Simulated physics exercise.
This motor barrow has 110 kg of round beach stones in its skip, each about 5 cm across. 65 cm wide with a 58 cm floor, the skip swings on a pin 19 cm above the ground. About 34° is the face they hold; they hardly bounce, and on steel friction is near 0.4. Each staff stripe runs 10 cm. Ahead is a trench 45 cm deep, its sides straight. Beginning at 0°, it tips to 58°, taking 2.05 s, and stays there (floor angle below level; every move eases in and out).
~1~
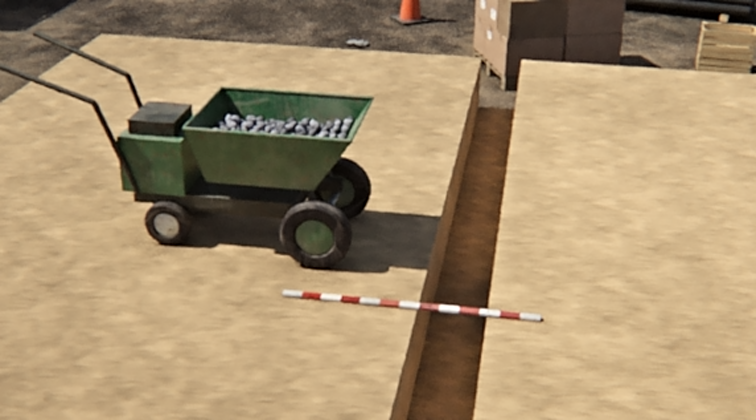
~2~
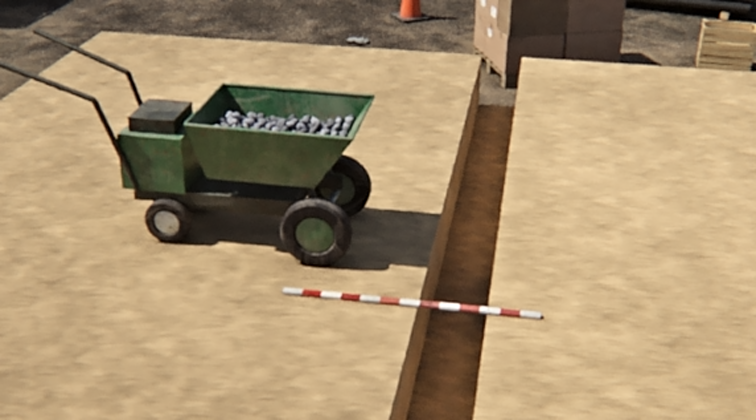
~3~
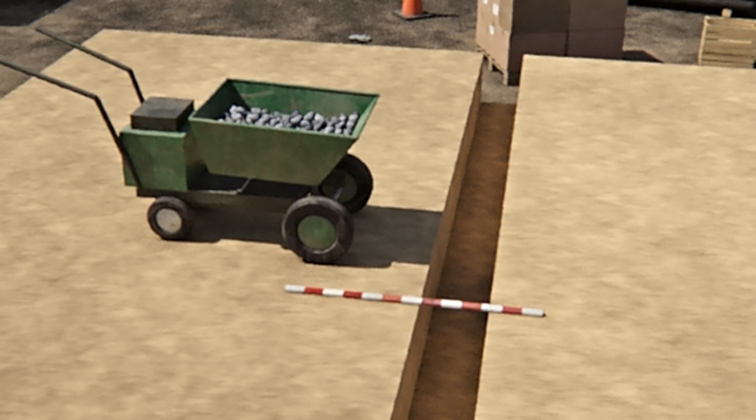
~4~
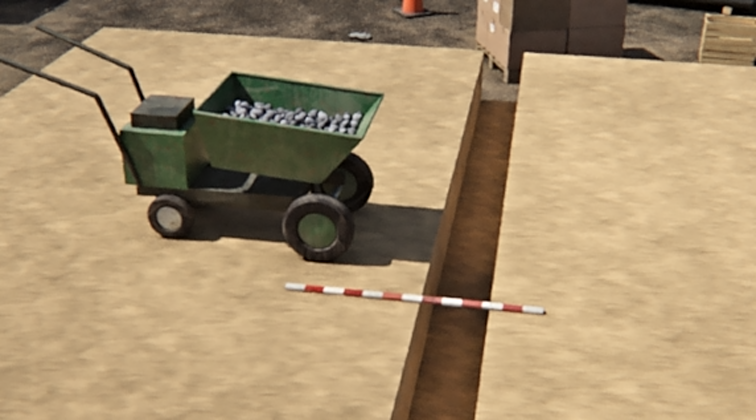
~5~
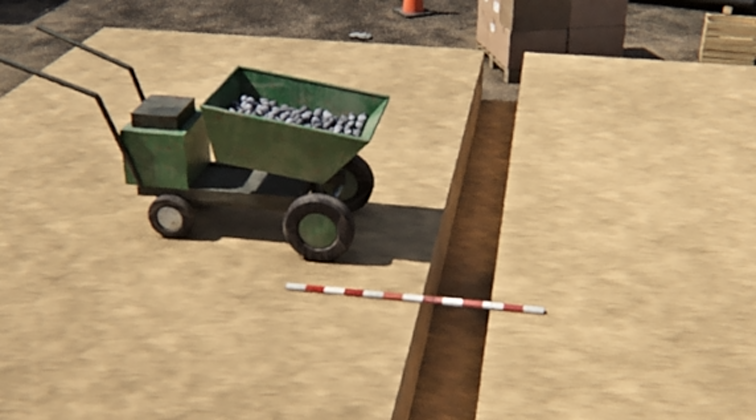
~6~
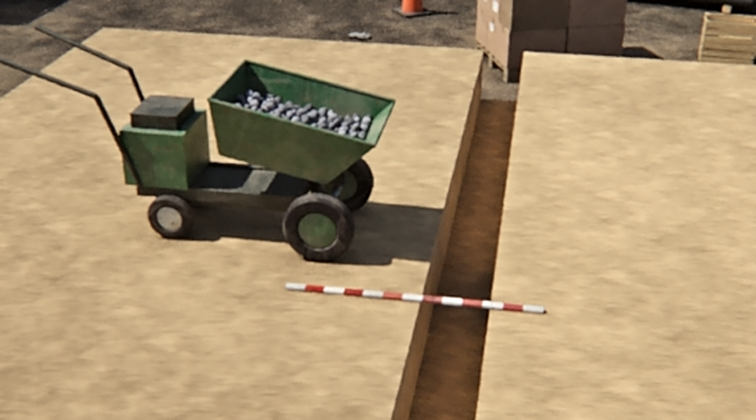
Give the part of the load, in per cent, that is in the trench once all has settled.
Close to 60 in a hundred.
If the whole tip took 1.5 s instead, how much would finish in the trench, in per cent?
60 per cent.
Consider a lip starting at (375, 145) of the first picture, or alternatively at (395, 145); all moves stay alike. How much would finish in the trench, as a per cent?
Roughly 50 percent for the first, and 35 percent for the second.
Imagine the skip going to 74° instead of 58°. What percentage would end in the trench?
It would be near 100 per cent.
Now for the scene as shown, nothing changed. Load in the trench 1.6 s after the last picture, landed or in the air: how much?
About 20 per cent by then.
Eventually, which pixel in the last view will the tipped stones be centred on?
The tipped stones centre close to (461, 308).
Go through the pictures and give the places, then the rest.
In the first frame, the skip is at 0°, its lip at (351, 141); the top of the load is at (282, 125).
In the second frame, the skip is at 1°, its lip at (352, 139); the top of the load is at (261, 121).
In the third frame, lip at (358, 138), floor tilted 2°, highest stones at (265, 117).
In the fourth frame, lip at (363, 139), floor tilted 5°, highest stones at (260, 112).
In the fifth frame, the skip is at 8°, its lip at (369, 142); the top of the load is at (251, 106).
In the sixth frame, the skip is at 12°, its lip at (375, 145); the top of the load is at (252, 100).
Then, 0.9 s after the last picture the floor is at 49°, 100 % in the skip; the foremost stones are at (415, 180).
Then, 1.6 s after the last picture the floor is at 58°, 81 % in the skip, 19 % in the trench; the foremost stones are at (489, 296).
Then, 1.9 s after the last picture the floor is at 58°, 62 % in the skip, 38 % in the trench; the foremost stones are at (502, 294).
Then, 3.8 s after the last picture the floor is at 58°, 40 % in the skip, 60 % in the trench; the foremost stones are at (510, 295).
